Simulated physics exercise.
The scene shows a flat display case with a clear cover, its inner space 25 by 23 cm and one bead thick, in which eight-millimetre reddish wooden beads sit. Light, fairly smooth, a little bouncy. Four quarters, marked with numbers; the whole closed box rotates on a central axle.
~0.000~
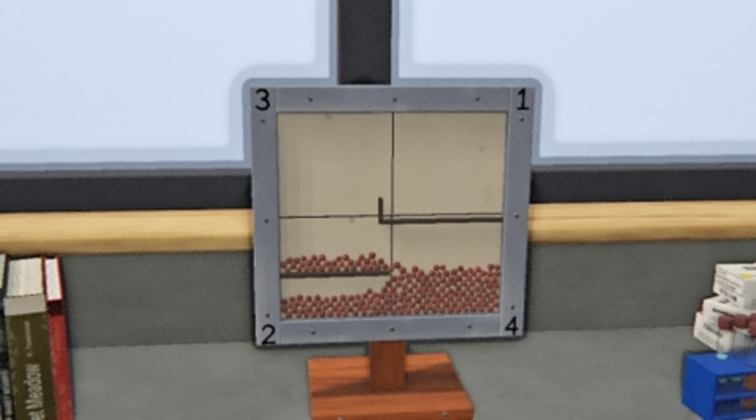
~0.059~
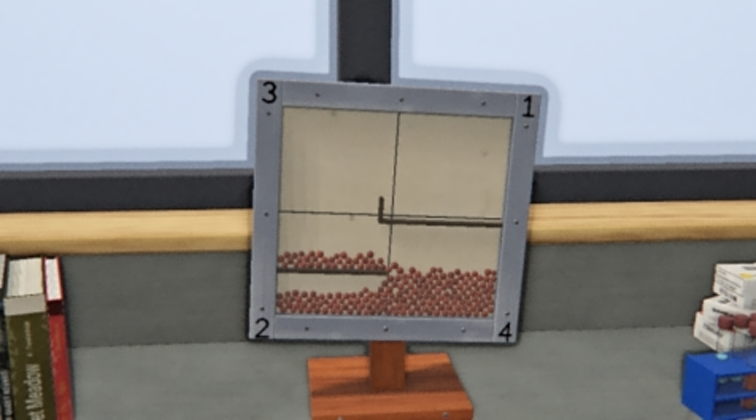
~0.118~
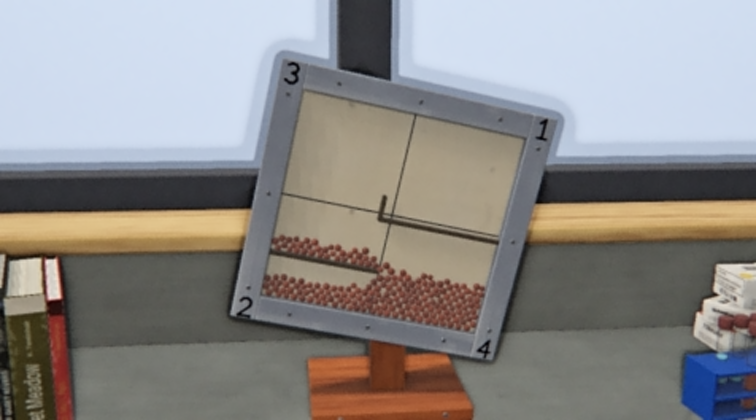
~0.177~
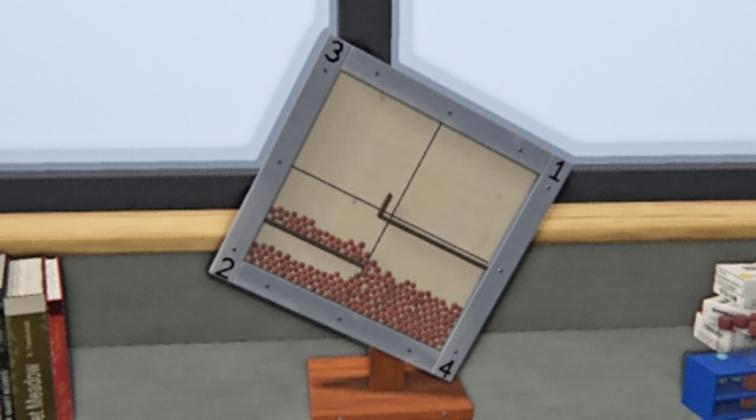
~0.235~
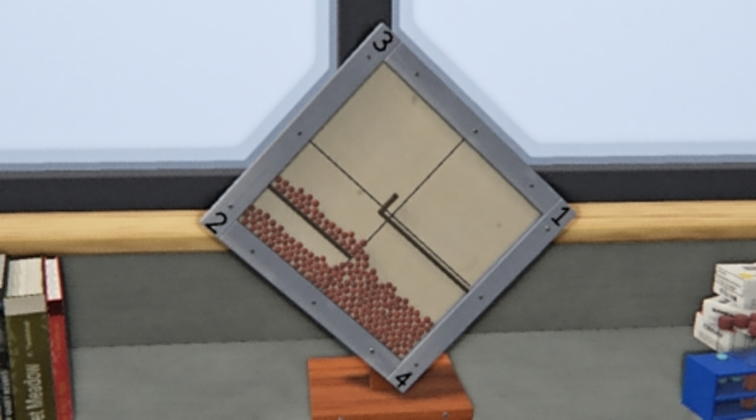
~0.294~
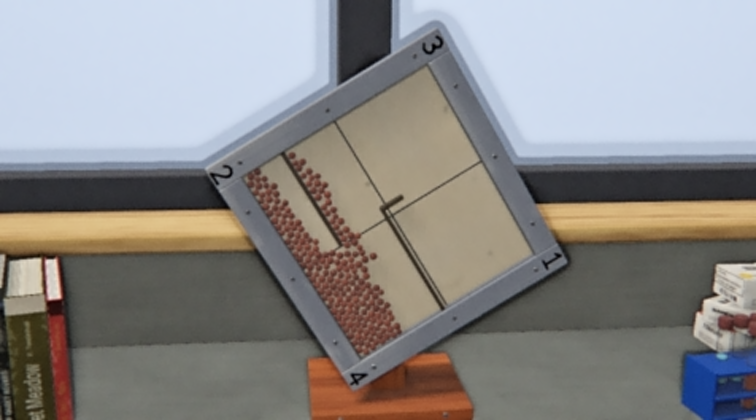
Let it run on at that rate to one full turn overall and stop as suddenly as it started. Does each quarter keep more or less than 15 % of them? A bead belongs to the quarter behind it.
No. 1: Less; no. 2: More; no. 3: Less; no. 4: More than 15 %.
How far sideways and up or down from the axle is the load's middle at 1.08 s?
5 cm right, 6 cm below.
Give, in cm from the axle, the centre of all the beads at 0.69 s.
Close to 8 cm leftward and 4 cm higher than the axle.
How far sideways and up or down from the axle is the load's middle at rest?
Some 5 cm left and 7 cm below.
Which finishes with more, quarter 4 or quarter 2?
Quarter 2.
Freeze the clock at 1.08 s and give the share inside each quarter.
Quarter 1: 0; quarter 2: 65; quarter 3: 15; quarter 4: 20.
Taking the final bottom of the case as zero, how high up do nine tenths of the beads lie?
That height is around 10 cm.
After 1.08 s it has turned 270°, the beads' middle is 5 cm right of and 6 cm below the axle; by quarter, no. 2, 65 %, no. 3, 15 %, no. 4, 20 %.
After 1.49 s it has turned 360°, the beads' middle is 8 cm left of and 5 cm below the axle; by quarter, no. 2, 80 %, no. 3, 20 %.
At rest by 3.2 s, no. 1, 0 %, no. 2, 75 %, no. 3, 0 %, no. 4, 20 %.
